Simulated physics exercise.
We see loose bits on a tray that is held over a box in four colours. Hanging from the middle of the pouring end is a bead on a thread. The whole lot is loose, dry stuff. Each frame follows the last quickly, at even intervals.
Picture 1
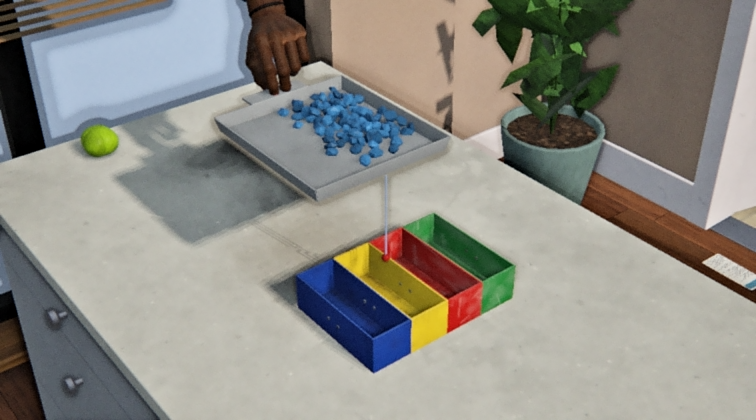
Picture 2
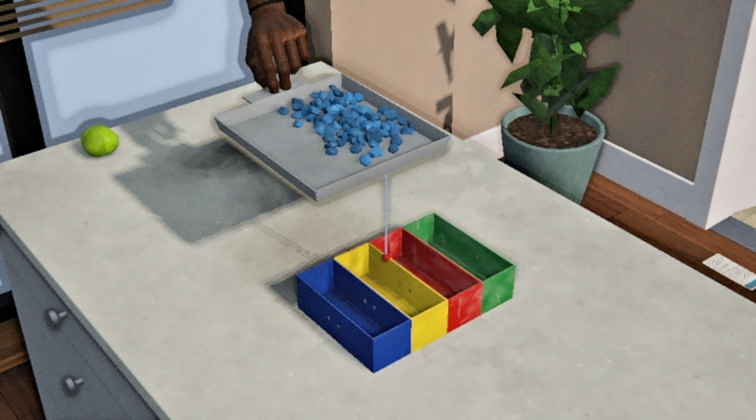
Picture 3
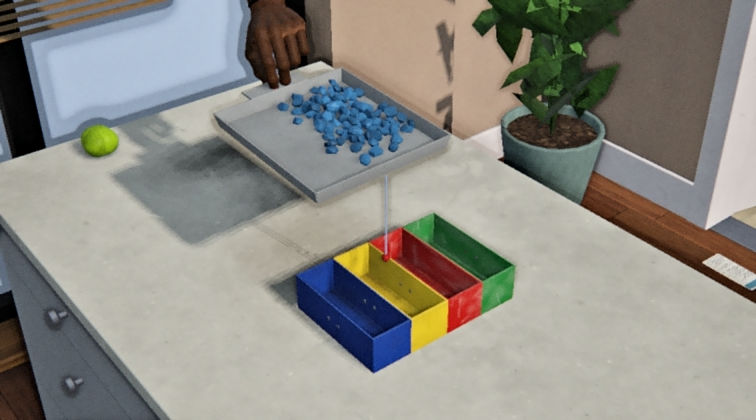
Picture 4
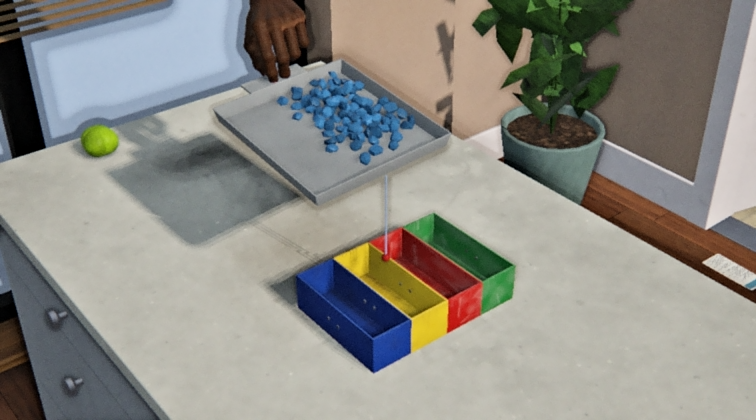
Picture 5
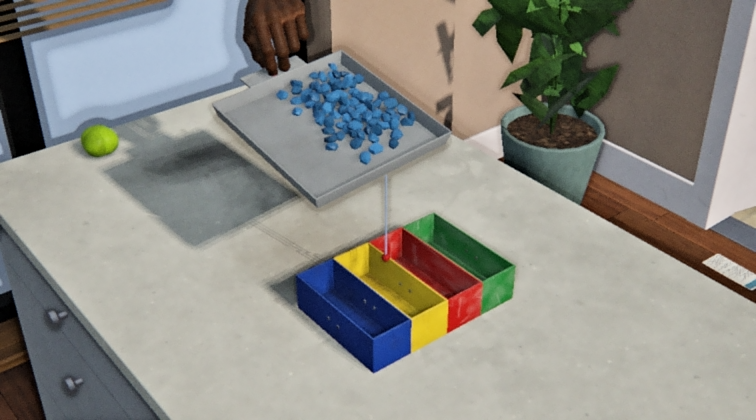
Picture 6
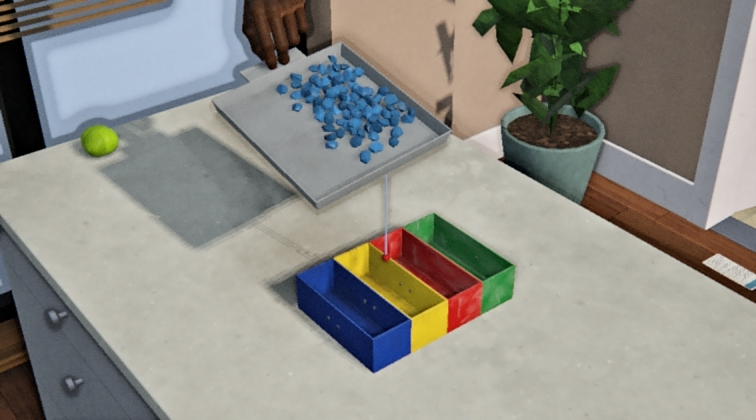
A dark-skinned hand holds the far edge of a grey tray of blue stones above a pale countertop, seen from above at an angle in a room with a potted plant at right. A green lime sits at left, and a small red bead hangs on a thread above an open box with blue, yellow, red and green cells. The tray slowly tilts slightly, its far side rising and near left corner dipping, while the stones barely shift and the camera stays still.
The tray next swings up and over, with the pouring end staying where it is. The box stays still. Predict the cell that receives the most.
Most of it goes into the blue cell.
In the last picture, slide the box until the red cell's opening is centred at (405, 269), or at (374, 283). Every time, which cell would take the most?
The blue one; the cell in yellow.
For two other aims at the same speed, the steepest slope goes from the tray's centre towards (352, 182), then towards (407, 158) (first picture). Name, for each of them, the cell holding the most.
Try 1 - blue; try 2 - the green cell.
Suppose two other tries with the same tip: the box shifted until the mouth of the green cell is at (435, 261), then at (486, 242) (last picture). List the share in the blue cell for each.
About 50% on the first try and 20% on the second.
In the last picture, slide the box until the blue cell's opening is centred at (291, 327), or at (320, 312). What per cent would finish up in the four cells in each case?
100 % for the first, 100 % for the second.
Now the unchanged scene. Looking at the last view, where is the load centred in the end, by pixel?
(345, 324).
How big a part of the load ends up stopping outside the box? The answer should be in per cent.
I'd say roughly 20 per cent of the load.
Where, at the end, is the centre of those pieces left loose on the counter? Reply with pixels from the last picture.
Their resting centre is at about (279, 359).
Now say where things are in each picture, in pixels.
The first frame shows corners of the pouring end (317, 188) and (446, 136), level; middle of the load (352, 125), aquarium stones; bead on its thread (386, 258); blue cell (392, 343); yellow cell (429, 323); red cell (464, 305); green cell (498, 287).
The second frame shows corners of the pouring end (317, 188) and (446, 136), level; middle of the load (352, 124).
The third frame shows corners of the pouring end (317, 190) and (446, 135), tipped barely, lowest at the left corner; middle of the load (352, 121).
The fourth frame shows corners of the pouring end (317, 193) and (446, 133), tipped a little, lowest at the left corner; middle of the load (351, 116).
The fifth frame shows corners of the pouring end (317, 196) and (446, 131), tipped a little, lowest at the left corner; middle of the load (351, 112).
The sixth frame shows corners of the pouring end (317, 198) and (447, 130), tipped a little, lowest at the left corner; middle of the load (351, 108); blue cell (392, 343); yellow cell (429, 323); red cell (464, 305); green cell (498, 287).
Just after the last frame, tray tipped steeply; almost all on the tray; just a few in the yellow cell; just a few falling or outside the box.
A moment on, tray tipped right over; roughly a quarter on the tray; roughly a third in the blue cell; about a tenth in the yellow cell; roughly a third falling or outside the box.
Further on, tray tipped past a quarter turn; the larger part in the blue cell; about a tenth in the yellow cell; roughly a quarter falling or outside the box.
When it is over, tray tipped past a quarter turn; the larger part in the blue cell; about a tenth in the yellow cell; not one in the red cell; not one in the green cell; roughly a quarter outside the box.
